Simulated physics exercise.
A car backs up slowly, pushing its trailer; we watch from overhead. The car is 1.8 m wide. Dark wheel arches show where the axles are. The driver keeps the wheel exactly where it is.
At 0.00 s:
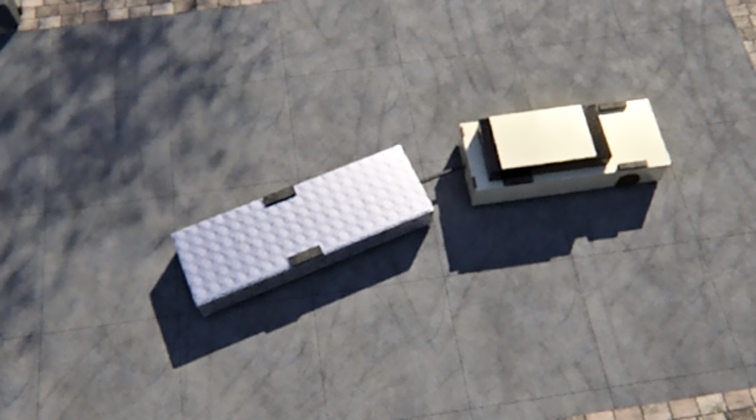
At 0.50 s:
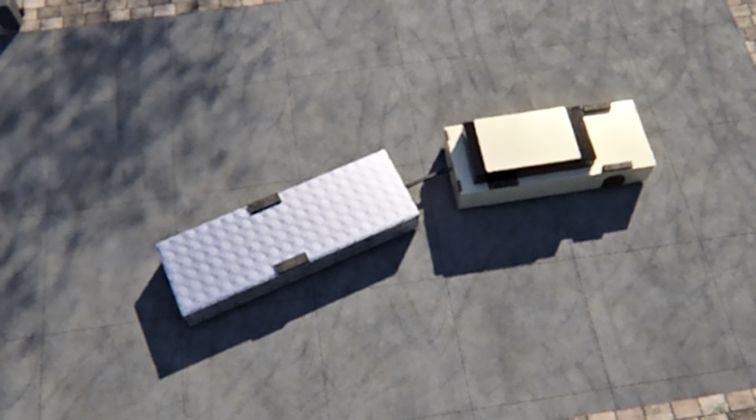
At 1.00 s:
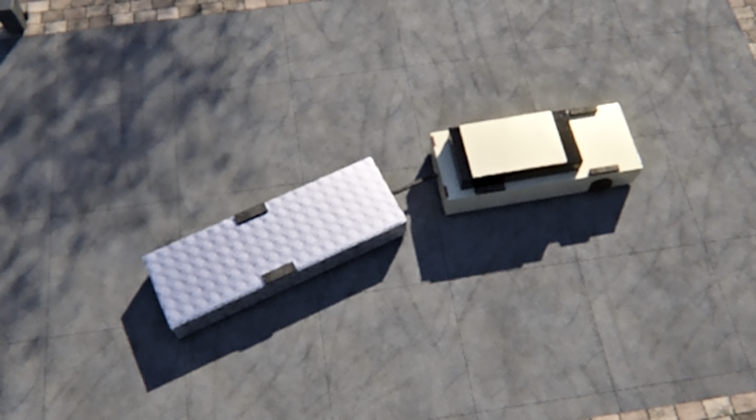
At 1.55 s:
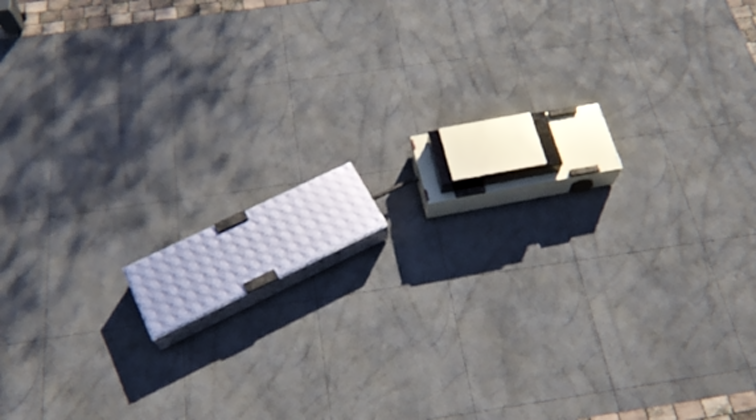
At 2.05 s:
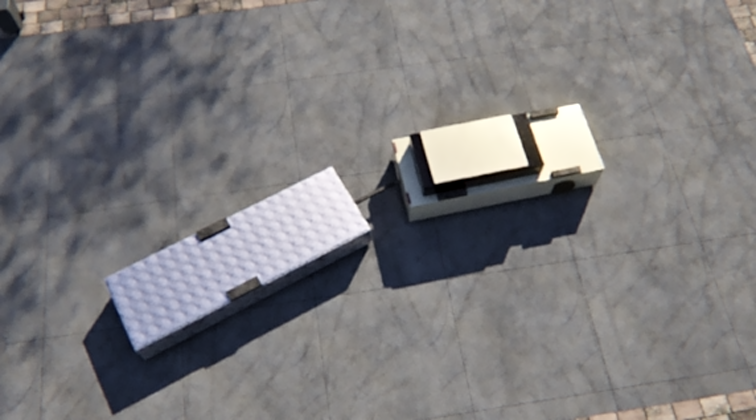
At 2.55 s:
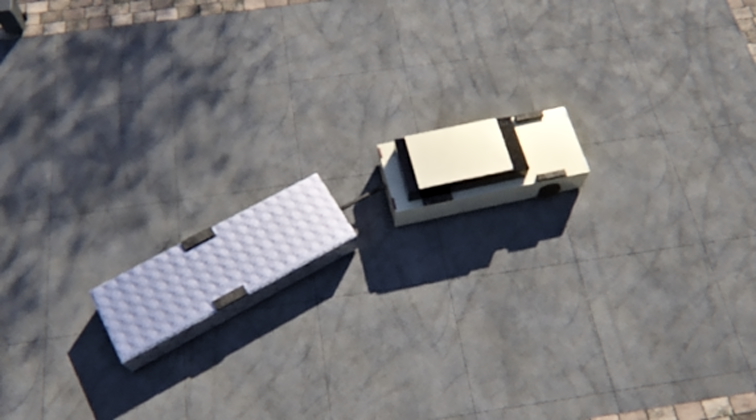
A cream car slowly backing leftward across grey paving, pushing a long white trailer down and to the left at a slight angle.
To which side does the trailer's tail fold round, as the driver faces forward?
It swings round to the driver's right-hand side.
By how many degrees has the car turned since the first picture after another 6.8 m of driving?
About 18°.
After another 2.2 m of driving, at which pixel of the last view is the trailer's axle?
Near (126, 322).
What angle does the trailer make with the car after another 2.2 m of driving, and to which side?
About 20° to the car's right.
By 5.3 s, the tail is 22° to the car's right, the car has turned 9° and the trailer's axle is at (126, 322) of the last picture.
By 8.2 s, the tail is 30° to the car's right, the car has turned 14° and the trailer's axle is at (43, 394) of the last picture.
By 11.1 s, the tail is 42° to the car's right, the car has turned 19° and the trailer's axle is out of the picture.
By 13.9 s, the tail is 60° to the car's right, the car has turned 24° and the trailer's axle is out of the picture; it has jack-knifed.
